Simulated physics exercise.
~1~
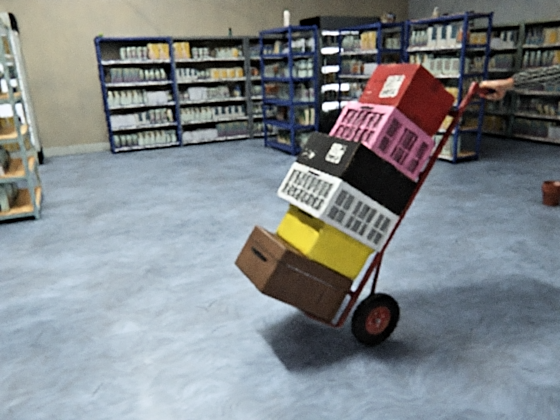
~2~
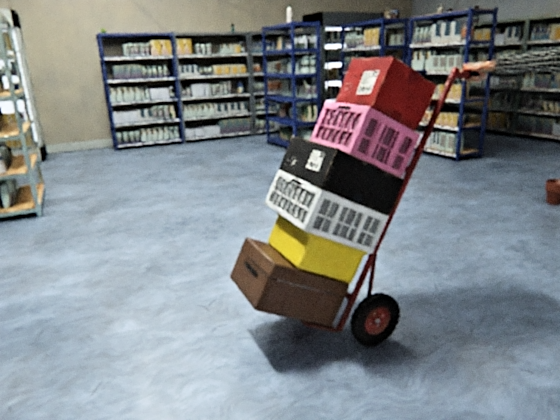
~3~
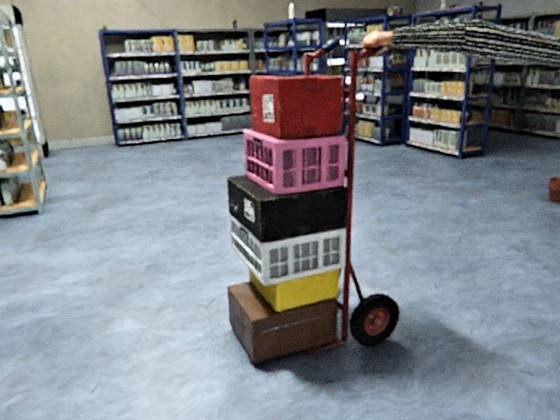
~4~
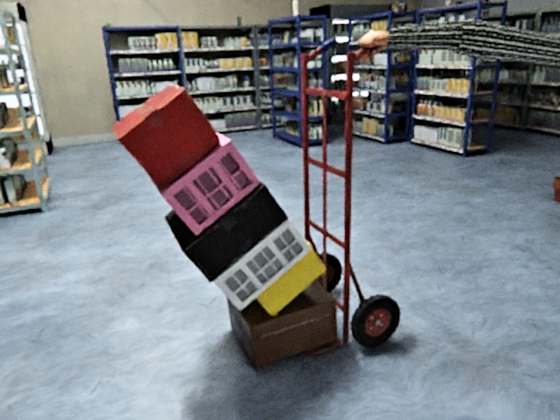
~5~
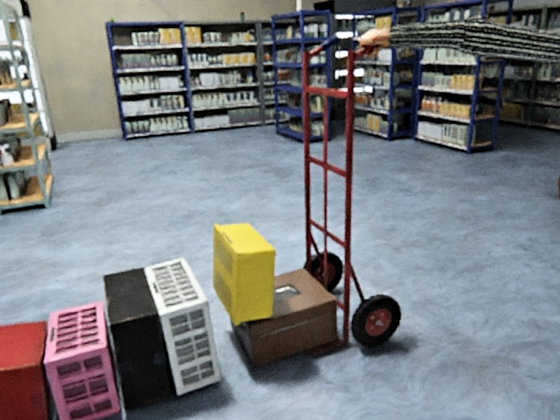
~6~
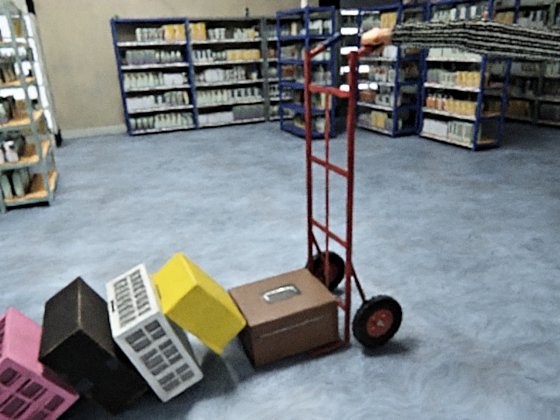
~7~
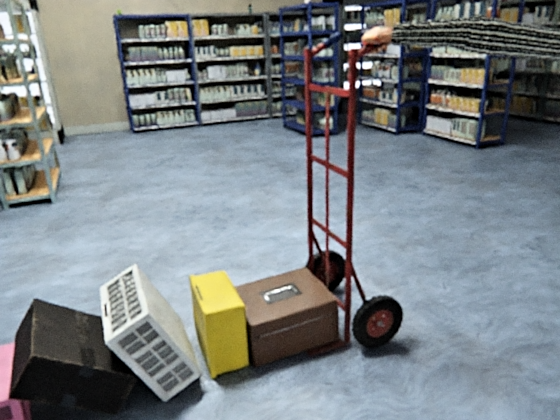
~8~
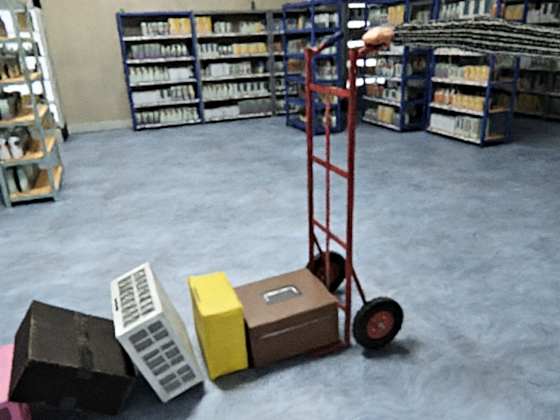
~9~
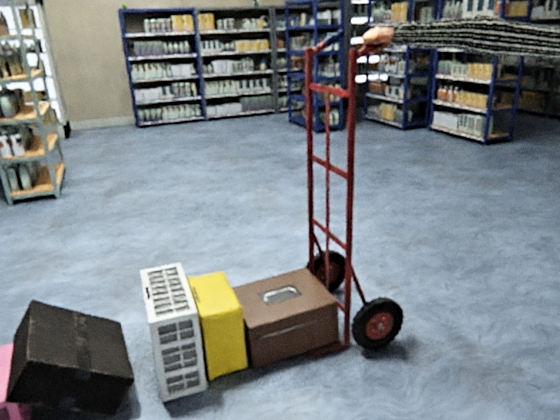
We see a tilted red hand truck carrying six stacked boxes and crates swing upright and stop, and the upper five topple off to the left. They tumble across the floor, the white crate finally settling upright against the yellow tote, while the brown toolbox stays on the truck.
